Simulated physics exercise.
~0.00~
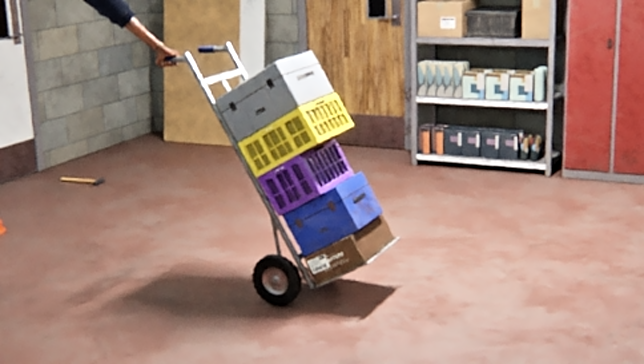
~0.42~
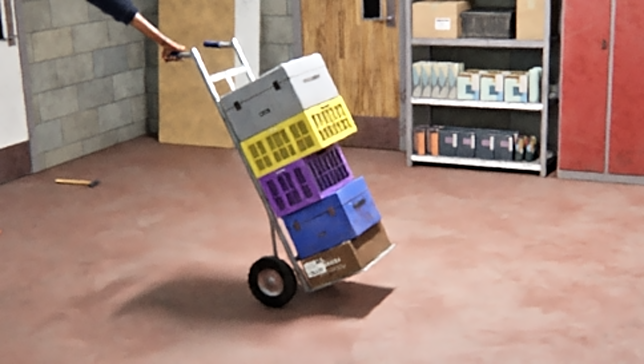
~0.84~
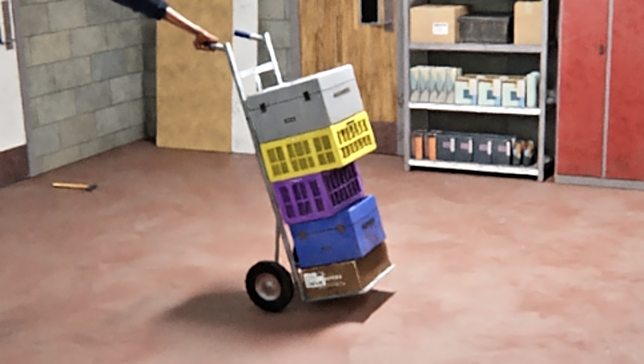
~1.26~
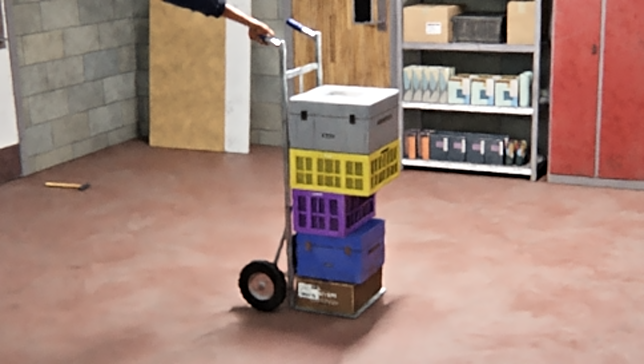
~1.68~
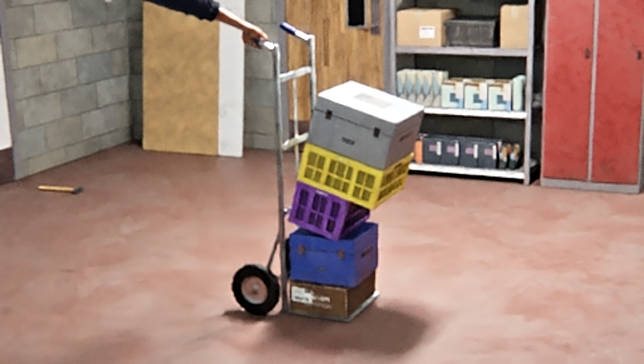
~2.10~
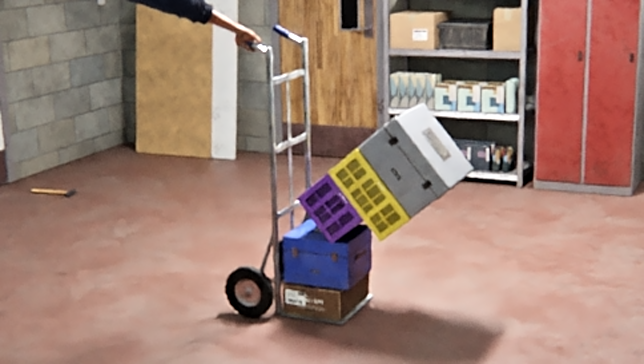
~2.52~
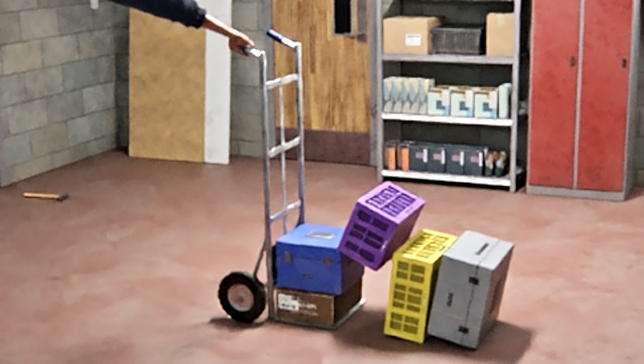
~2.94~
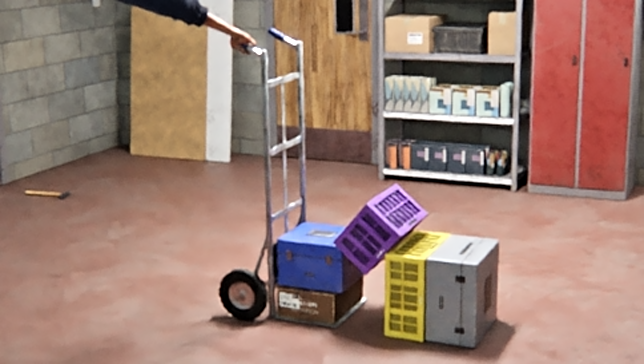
An arm reaching in from the upper left grips the handle of a tilted hand truck in a workshop with a reddish floor, seen from the side, with shelves and a red locker behind. The truck carries a brown parcel at the bottom, then a blue toolbox, a purple crate, a yellow crate and a grey toolbox. The hand swings the truck upright, and its plate lands flat. The top three items keep tipping to the right and tumble off together. The yellow crate and grey toolbox settle on the floor, the purple crate leans between blue toolbox and yellow crate, and the lower two stay put.
